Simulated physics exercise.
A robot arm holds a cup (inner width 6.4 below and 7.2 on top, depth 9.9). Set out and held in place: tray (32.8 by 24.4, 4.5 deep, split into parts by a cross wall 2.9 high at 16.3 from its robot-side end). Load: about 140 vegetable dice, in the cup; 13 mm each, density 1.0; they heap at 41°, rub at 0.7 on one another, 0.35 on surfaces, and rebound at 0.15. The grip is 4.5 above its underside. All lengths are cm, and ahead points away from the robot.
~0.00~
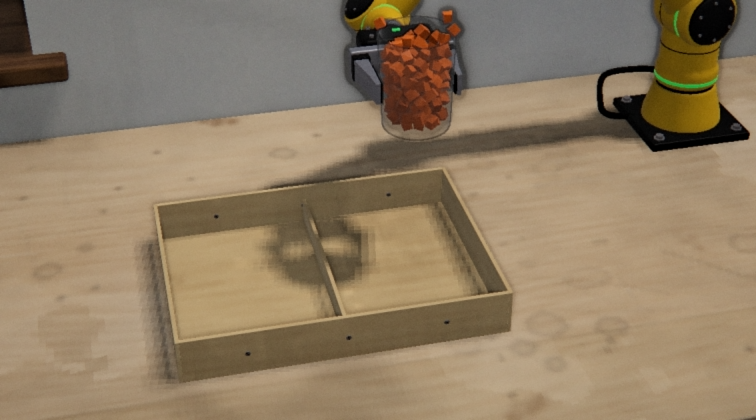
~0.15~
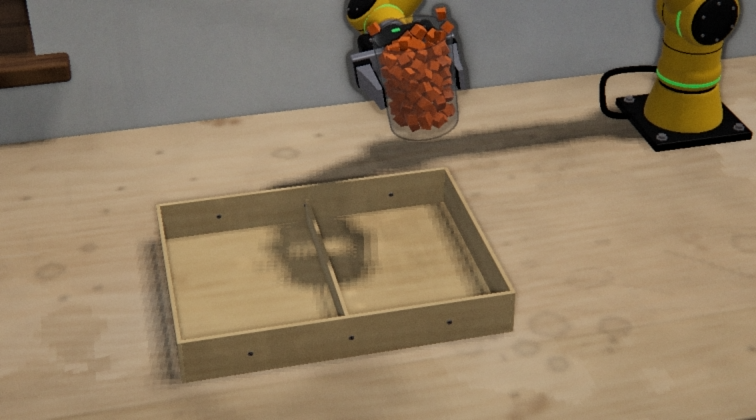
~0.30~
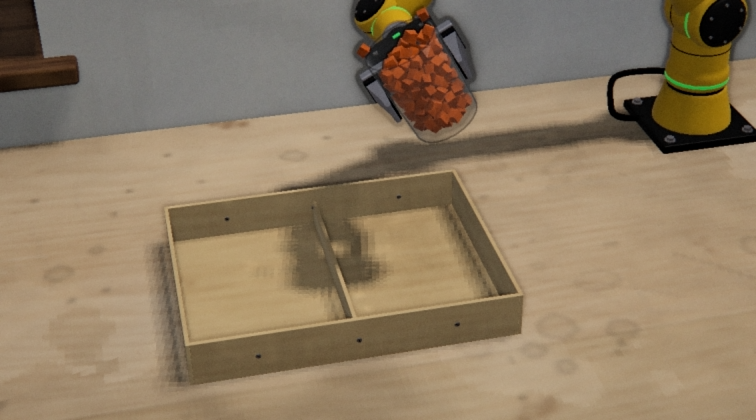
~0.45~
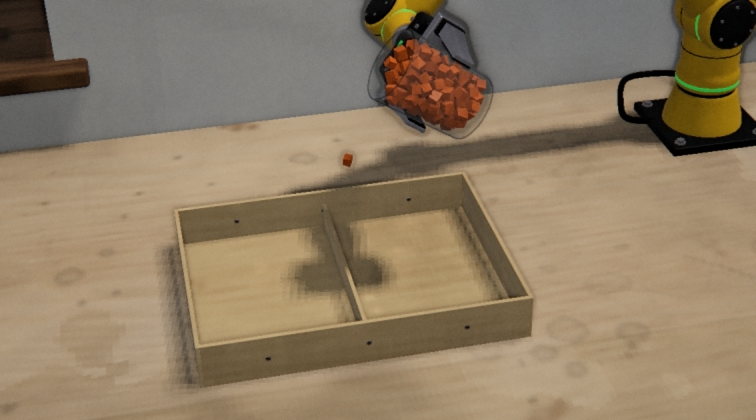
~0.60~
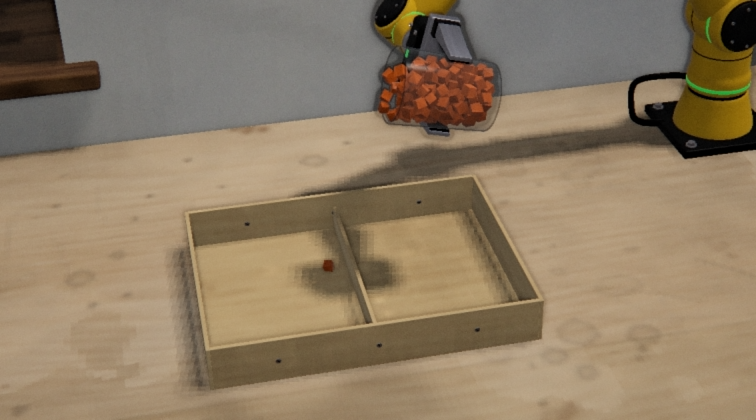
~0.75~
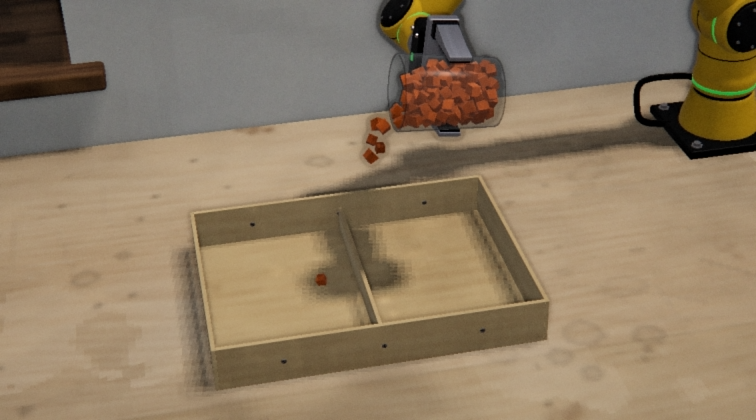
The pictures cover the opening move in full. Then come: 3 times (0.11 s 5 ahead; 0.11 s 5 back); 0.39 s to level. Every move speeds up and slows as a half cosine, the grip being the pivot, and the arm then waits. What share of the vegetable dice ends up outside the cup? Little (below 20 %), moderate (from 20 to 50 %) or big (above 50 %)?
Outside the cup the share is big, above 50 %.
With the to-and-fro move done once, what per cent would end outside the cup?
It would be near 75 per cent.
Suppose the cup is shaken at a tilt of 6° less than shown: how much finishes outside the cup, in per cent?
Some 85 per cent.
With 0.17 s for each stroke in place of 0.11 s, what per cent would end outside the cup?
It would be near 60 per cent.
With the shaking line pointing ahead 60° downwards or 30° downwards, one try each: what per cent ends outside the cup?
About 25 and 60 per cent.
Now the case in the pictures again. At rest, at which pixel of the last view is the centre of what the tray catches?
At about (294, 292).
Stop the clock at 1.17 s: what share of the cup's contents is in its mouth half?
Some 95 per cent.
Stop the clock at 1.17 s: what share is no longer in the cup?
About 75 per cent by then.
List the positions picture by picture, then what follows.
In the first picture, cup middle at (416, 80), level; upper third of the load around (419, 55), from x 380 to 455, top at y 15; 139 in the cup.
In the second picture, cup middle at (418, 80), tilted 8° forward; upper third of the load around (417, 57), from x 375 to 450, top at y 15.
In the third picture, cup middle at (425, 83), tilted 29° forward; upper third of the load around (418, 61), from x 365 to 465, top at y 15.
In the fourth picture, cup middle at (433, 87), tilted 54° forward; upper third of the load around (421, 69), from x 350 to 480, top at y 45; 138 in the cup, 1 in flight or on a rim.
In the fifth picture, cup middle at (443, 91), tilted 75° forward; upper third of the load around (440, 75), from x 330 to 490, top at y 65; 138 in the cup, 1 in the far-side part.
In the sixth picture, cup middle at (448, 92), tilted 83° forward; upper third of the load around (447, 79), from x 320 to 490, top at y 65; 134 in the cup, 1 in the far-side part, 4 in flight or on a rim.
After 1.17 s, tilted 83° forward, highest piece 22 above the table; 92 in the far-side part, 33 in the cup, 5 in the robot-side part, 9 in flight or on a rim.
After 1.59 s, tilted 47° forward, highest piece 24 above the table; 113 in the far-side part, 14 in the robot-side part, 12 in the cup.
After 2.00 s, level, highest piece 21 above the table; 113 in the far-side part, 14 in the robot-side part, 12 in the cup.
After 3.05 s, level, highest piece 21 above the table; 113 in the far-side part, 14 in the robot-side part, 12 in the cup.
At rest, 113 in the far-side part, 14 in the robot-side part, 12 in the cup. That is 91 % outside the cup.
